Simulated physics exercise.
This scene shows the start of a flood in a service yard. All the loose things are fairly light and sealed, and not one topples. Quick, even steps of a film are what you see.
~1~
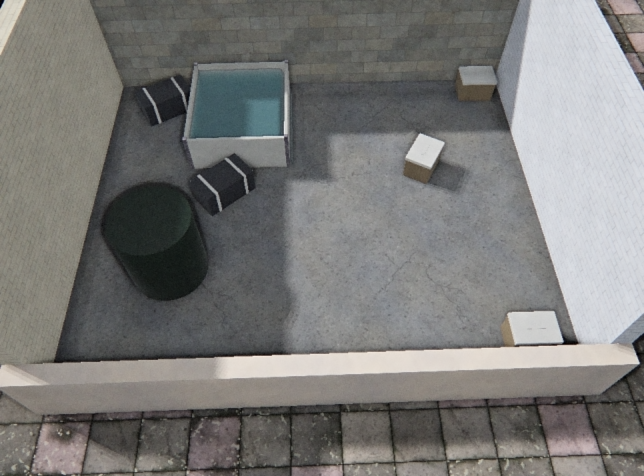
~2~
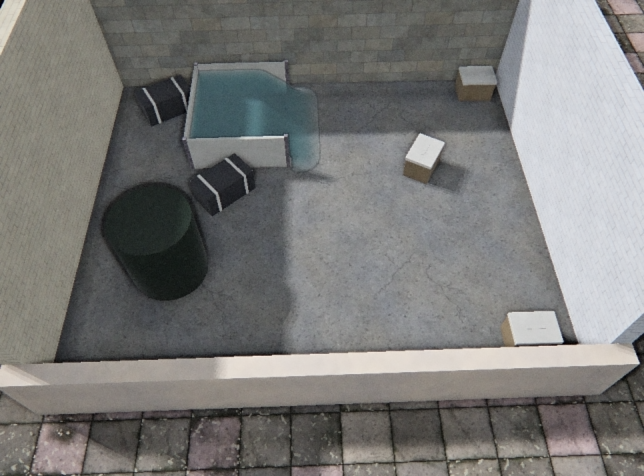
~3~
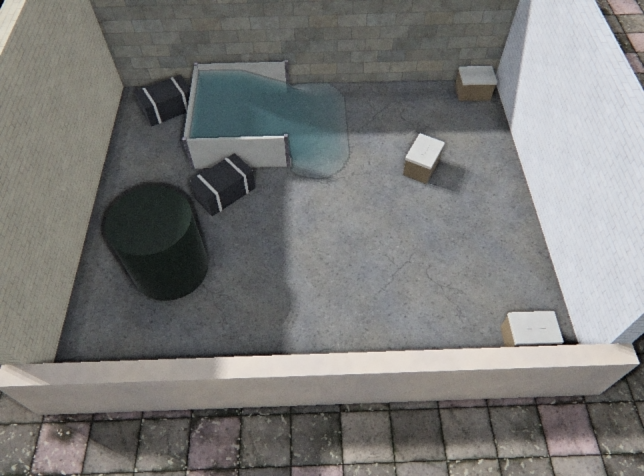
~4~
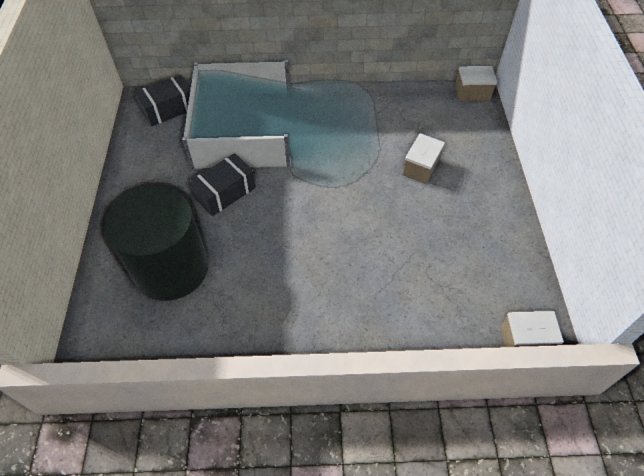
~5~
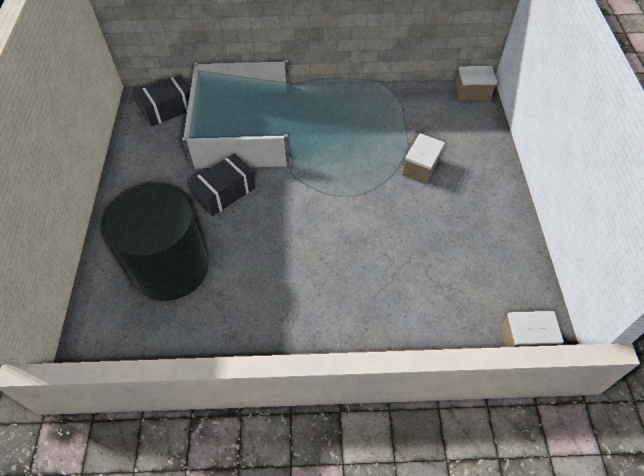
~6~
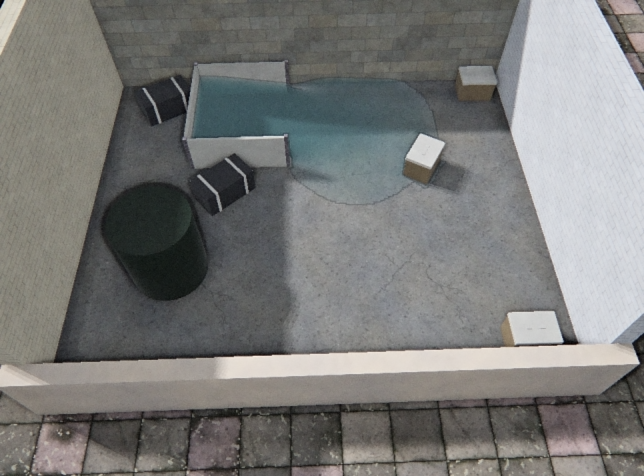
A walled yard held a dark round drum, two dark striped boxes and three small pale-topped boxes; water spread from an opened tank rightward across the floor, reaching one box, while the objects stayed put.
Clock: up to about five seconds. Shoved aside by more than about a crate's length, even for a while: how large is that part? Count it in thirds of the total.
The things swept well aside make up a third to two thirds.
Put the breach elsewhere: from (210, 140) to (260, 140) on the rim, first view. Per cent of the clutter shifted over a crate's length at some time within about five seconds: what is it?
Estimate: Some 40 per cent.
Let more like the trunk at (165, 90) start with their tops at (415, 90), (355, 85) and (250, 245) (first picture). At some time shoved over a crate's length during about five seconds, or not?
The first travels far, the second travels far and the third sits tight.
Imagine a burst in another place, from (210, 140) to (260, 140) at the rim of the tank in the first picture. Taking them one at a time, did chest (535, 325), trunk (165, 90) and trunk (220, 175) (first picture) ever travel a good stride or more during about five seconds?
Taking them in order, covered the distance, short of it, covered the distance.
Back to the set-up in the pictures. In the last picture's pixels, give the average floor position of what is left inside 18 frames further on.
Their centre sits close to (376, 207) on the floor of the last picture.
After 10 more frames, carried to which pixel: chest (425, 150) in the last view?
My guess is roughly (534, 199).
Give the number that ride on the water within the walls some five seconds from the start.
3 in all.
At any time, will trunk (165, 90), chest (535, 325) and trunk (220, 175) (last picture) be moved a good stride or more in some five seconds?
Per the list: First remained close, second traveled a good way, third remained close.
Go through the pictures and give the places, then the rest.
The first picture shows a chest at (425, 150) rests on the ground; a trunk at (163, 91), on the bottom; 0 of 5 have shifted.
The second picture shows a chest at (425, 150), on the bottom; a trunk at (163, 91) rests on the ground; 0 of 5 have shifted.
The third picture shows a chest at (425, 150) rests on the ground; a trunk at (163, 91), on the bottom; 0 of 5 have shifted.
The fourth picture shows a chest at (425, 150) rests on the ground; a trunk at (163, 91) rests on the ground; 0 of 5 have shifted.
The fifth picture shows a chest at (425, 150), on the bottom; a trunk at (163, 91) rests on the ground; 0 of 5 have shifted.
The sixth picture shows a chest at (426, 150), on the bottom; a trunk at (163, 91) rests on the ground; 0 of 5 have shifted.
A moment on, 0 of 5 are well off their spots; 0 afloat.
Next, 1 of 5 are well off their spots; 2 afloat.
Later, 2 of 5 are well off their spots; 3 afloat.
In the end, 3 of 5 are well off their spots, and 3 have been at some point; 3 afloat.
